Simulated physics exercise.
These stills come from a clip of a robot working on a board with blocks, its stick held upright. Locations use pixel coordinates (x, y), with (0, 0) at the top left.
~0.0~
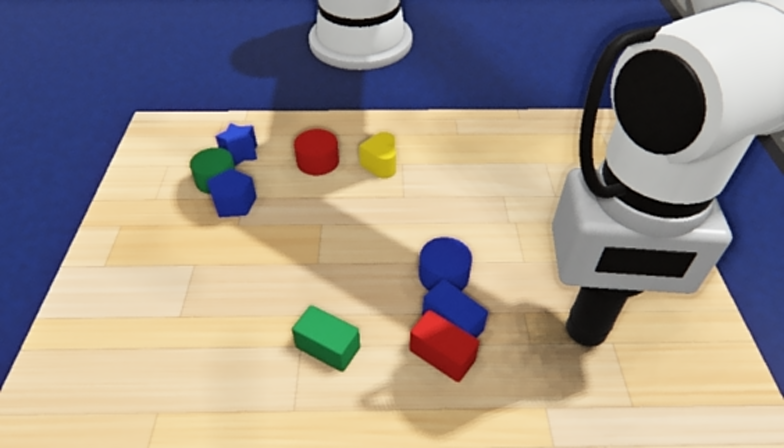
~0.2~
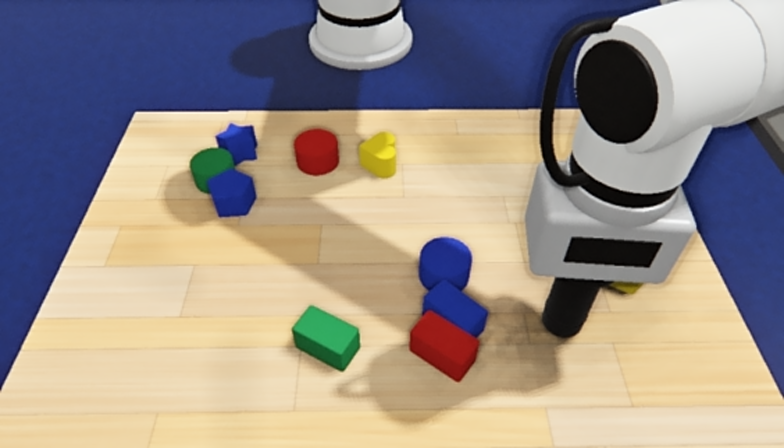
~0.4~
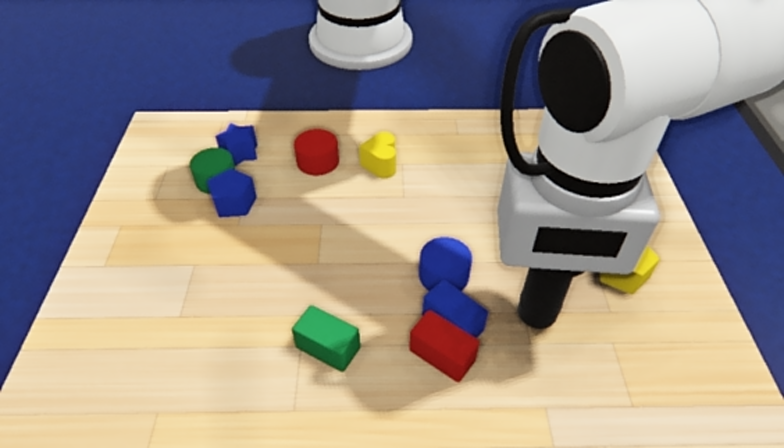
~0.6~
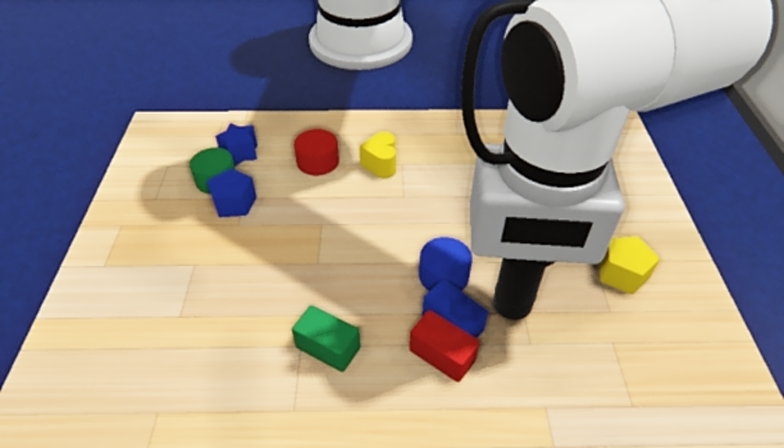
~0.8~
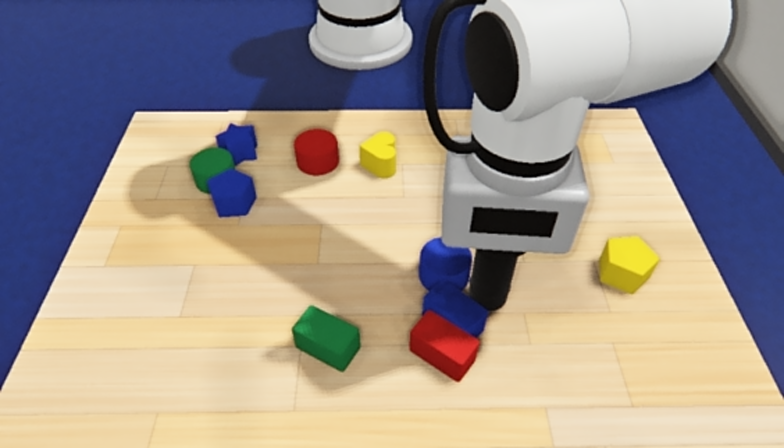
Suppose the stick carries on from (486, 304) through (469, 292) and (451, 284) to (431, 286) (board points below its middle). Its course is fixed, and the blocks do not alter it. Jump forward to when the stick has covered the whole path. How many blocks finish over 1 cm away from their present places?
Blocks moved: One.
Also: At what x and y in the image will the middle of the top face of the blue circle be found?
I expect it at (409, 236).
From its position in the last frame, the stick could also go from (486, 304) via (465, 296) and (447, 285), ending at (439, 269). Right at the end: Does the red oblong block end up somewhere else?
Answer: No.
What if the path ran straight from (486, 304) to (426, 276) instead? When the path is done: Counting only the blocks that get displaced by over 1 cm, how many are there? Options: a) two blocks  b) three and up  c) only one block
c
What follows on the original path. Halfway along, stick (462, 279); blue circle (428, 243).
At the end, stick (431, 278); red oblong block still; blue circle (409, 236); blue oblong block (453, 305), turned 15° anticlockwise.
